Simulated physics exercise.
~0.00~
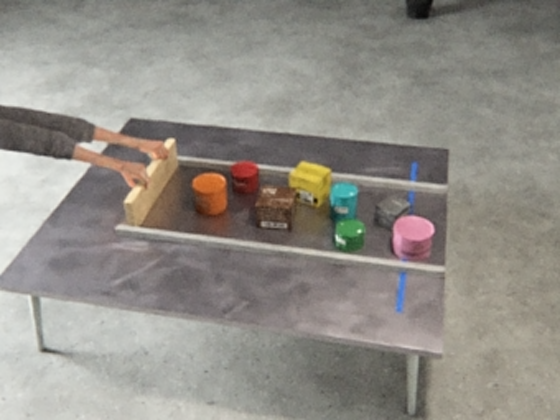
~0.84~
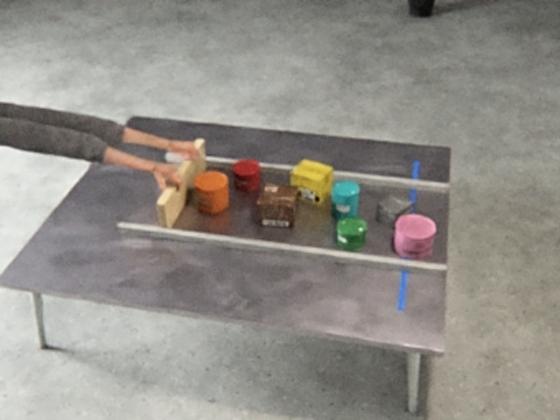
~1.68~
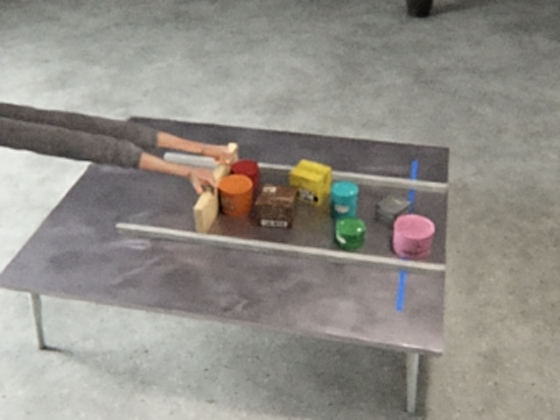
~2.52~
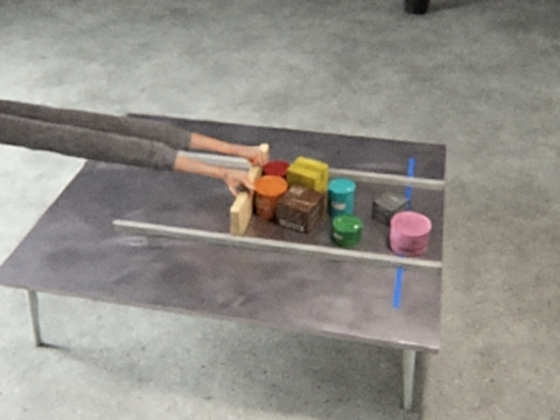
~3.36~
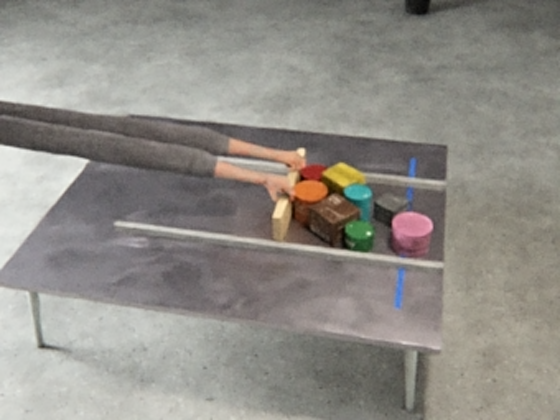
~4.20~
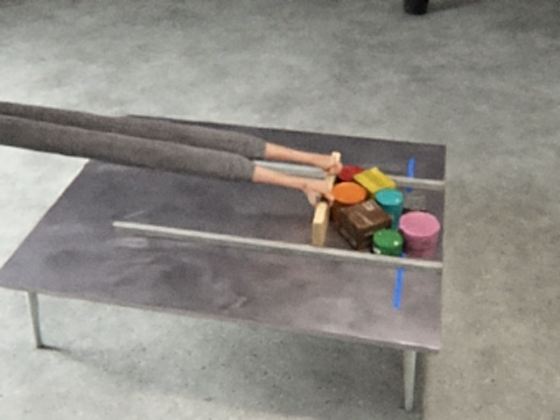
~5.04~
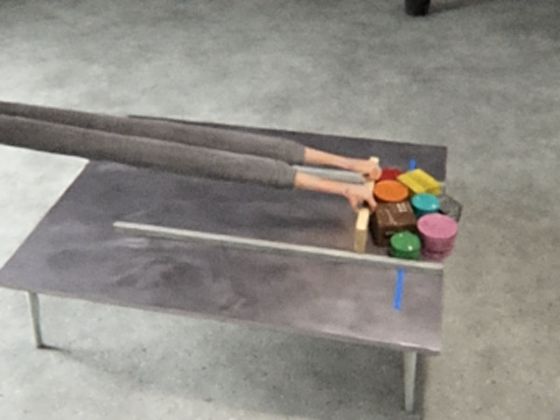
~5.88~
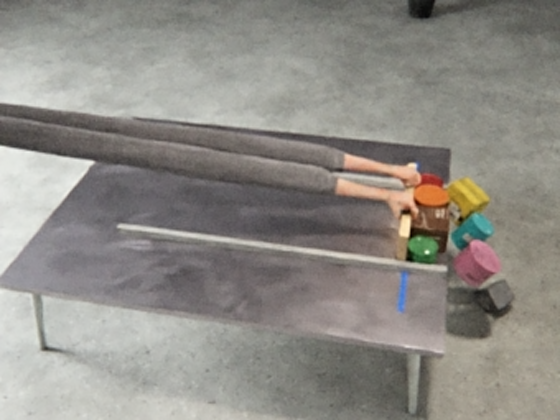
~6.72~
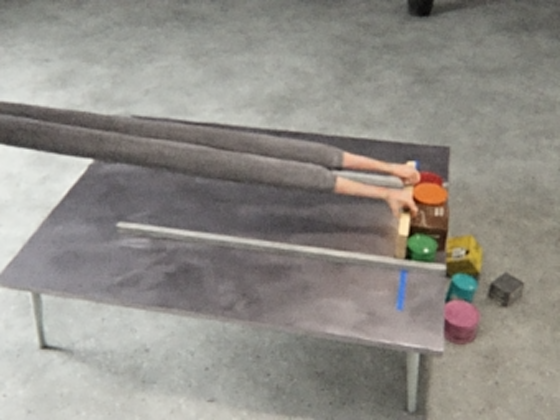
Hands pushing a plank rightward along a low table, sweeping colourful tubs and boxes together until four drop off the right edge.
